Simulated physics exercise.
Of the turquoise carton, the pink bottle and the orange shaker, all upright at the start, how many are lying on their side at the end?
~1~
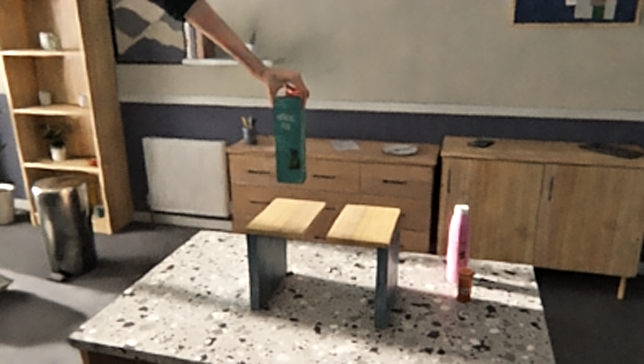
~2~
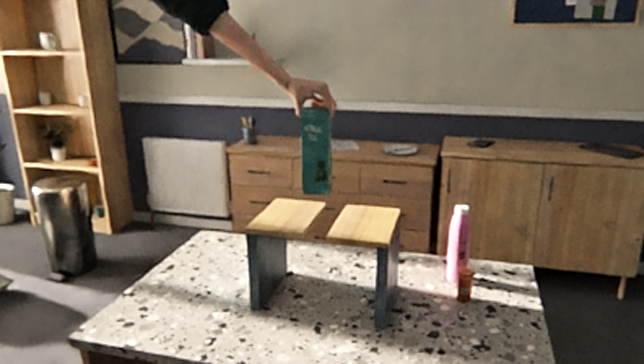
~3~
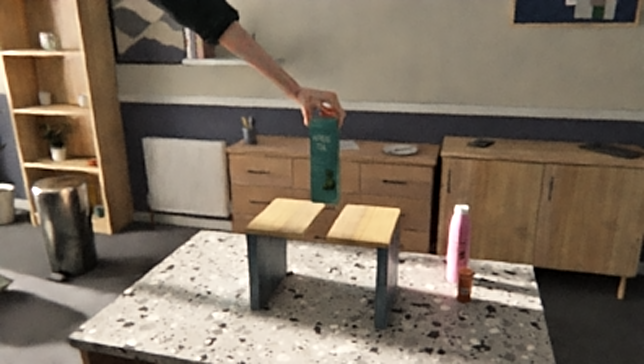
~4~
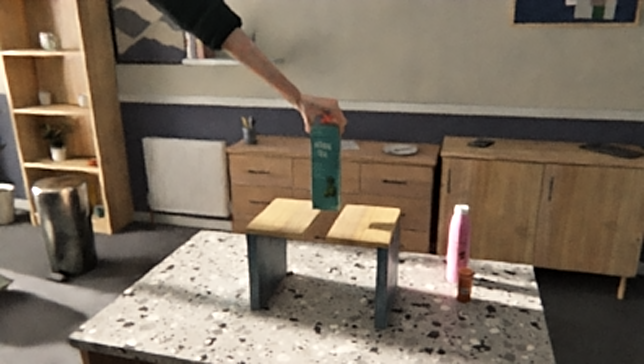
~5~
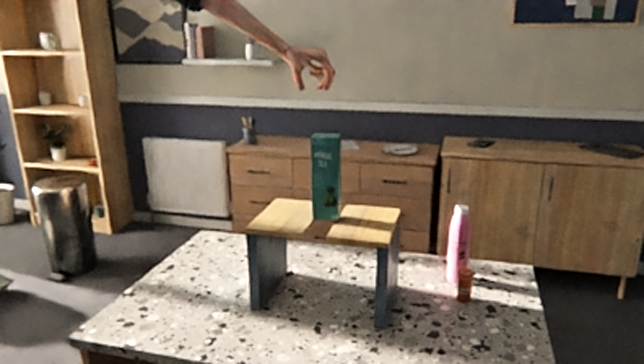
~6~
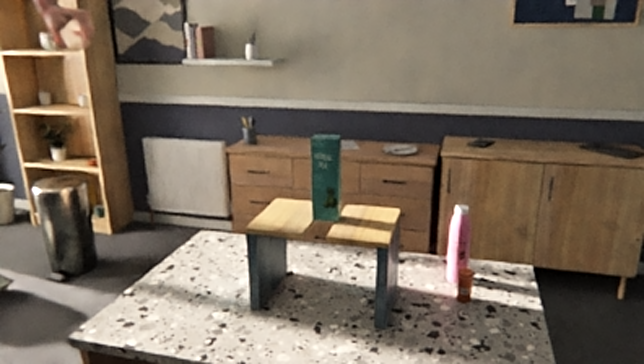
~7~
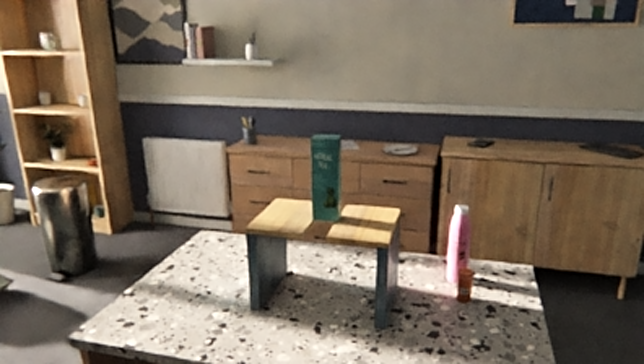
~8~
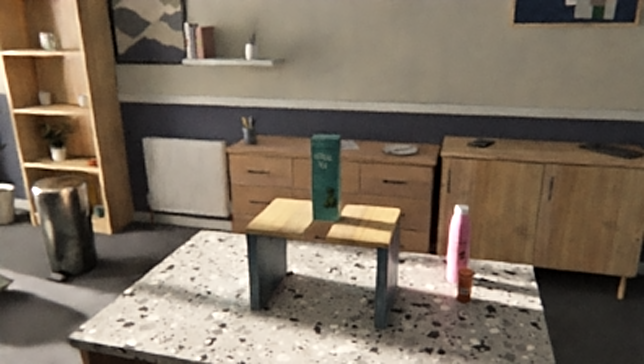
None of them are lying on their side at the end. The turquoise carton, the pink bottle and the orange shaker are all still upright.
